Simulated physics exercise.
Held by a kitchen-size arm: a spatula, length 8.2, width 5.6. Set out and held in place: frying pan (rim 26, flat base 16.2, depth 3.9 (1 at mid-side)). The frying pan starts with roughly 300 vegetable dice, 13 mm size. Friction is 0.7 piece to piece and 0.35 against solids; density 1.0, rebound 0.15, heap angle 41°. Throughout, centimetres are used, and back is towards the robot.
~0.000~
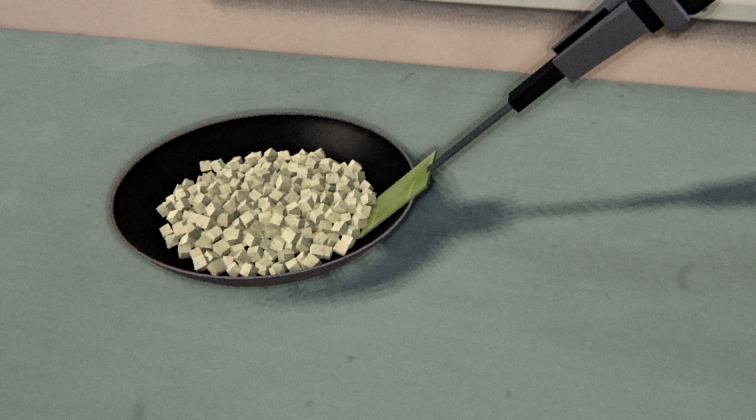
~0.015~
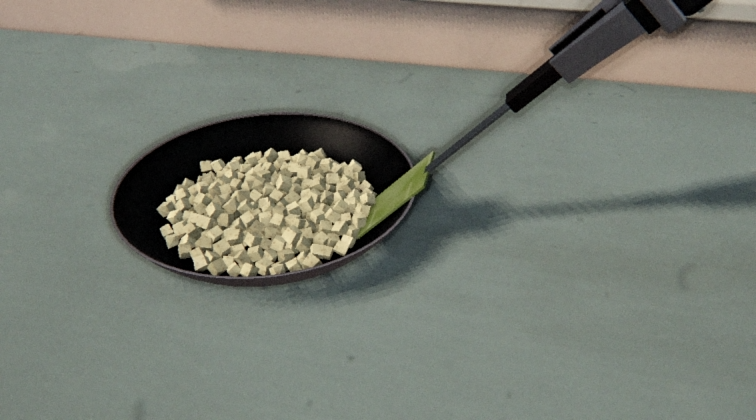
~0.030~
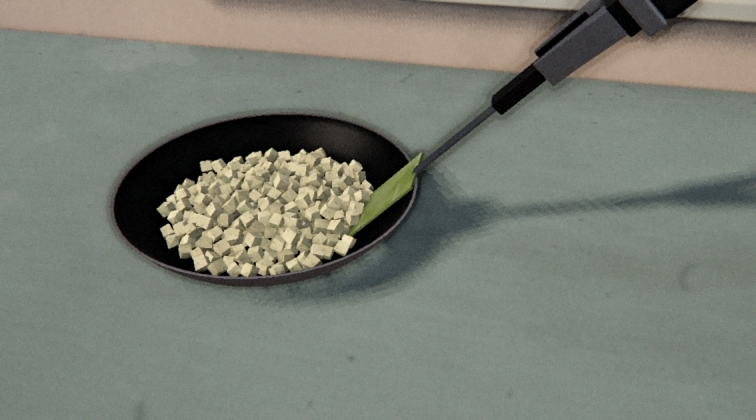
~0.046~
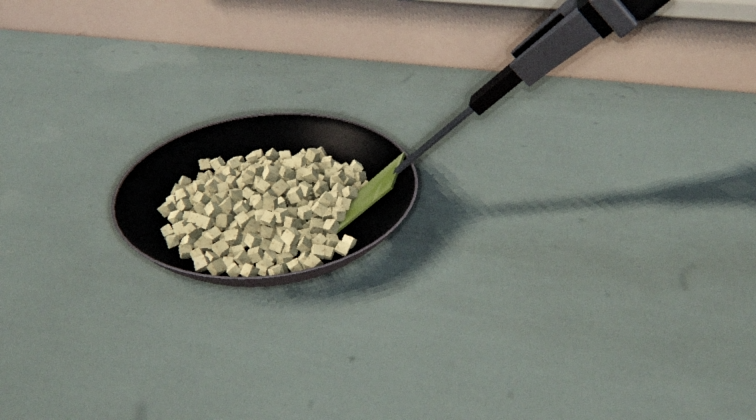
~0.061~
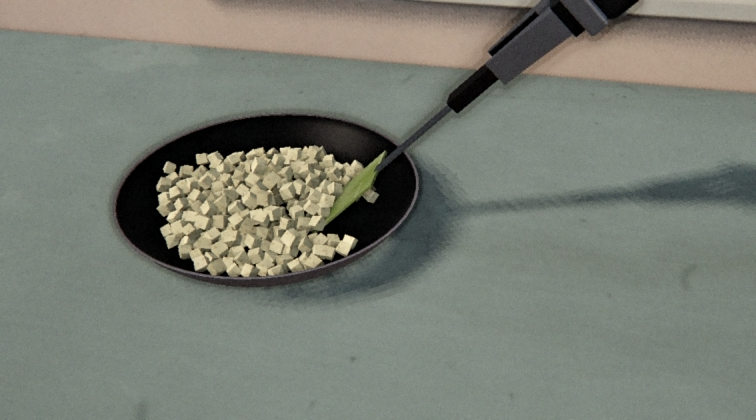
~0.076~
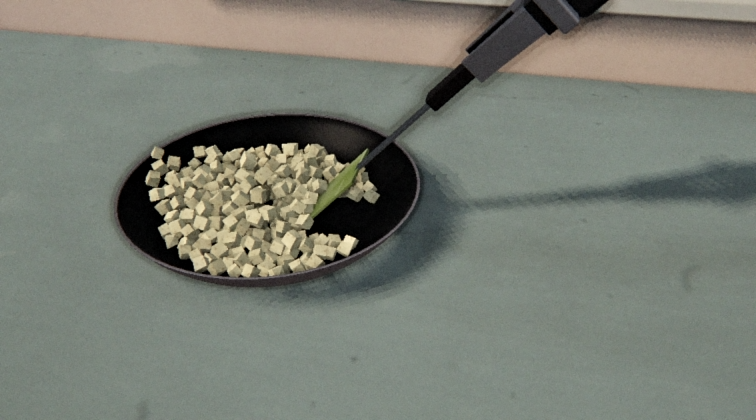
A robot arm pushed a green spatula leftward through a heap of pale vegetable cubes in a black frying pan, nudging some toward the far left side while a few slipped behind the blade.
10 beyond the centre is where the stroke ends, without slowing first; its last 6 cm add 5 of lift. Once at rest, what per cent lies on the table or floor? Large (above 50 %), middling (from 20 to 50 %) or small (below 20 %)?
Middling; from 20 to 50 %.
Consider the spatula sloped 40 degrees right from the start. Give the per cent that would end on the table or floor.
25 %.
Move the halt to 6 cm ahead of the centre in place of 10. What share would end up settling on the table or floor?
That would give close to 10 per cent.
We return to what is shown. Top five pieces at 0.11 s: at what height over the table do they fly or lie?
I'd put them at about 6 centimetres above the table.
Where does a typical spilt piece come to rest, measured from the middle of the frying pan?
About 34 cm out from the centre.
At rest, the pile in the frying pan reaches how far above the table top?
Roughly 4.5 centimetres.
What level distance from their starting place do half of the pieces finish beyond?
I'd guess close to 4 centimetres.
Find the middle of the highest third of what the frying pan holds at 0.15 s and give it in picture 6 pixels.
Centre: Approx. (195, 172) in the last view.
After 0.11 s, sloping 48°, highest piece 7 above the table; 295 in the frying pan, 2 on the blade or in flight.
After 0.15 s, sloping 48°, highest piece 8 above the table; 292 in the frying pan, 5 on the blade or in flight.
After 0.37 s, sloping 48°, highest piece 15 above the table; 216 in the frying pan, 55 on the table or floor, 26 on the blade or in flight.
After 1.42 s, sloping 48°, highest piece 5 above the table; 216 in the frying pan, 81 on the table or floor.
At rest, 216 in the frying pan, 81 on the table or floor. That is 27 % on the table or floor.
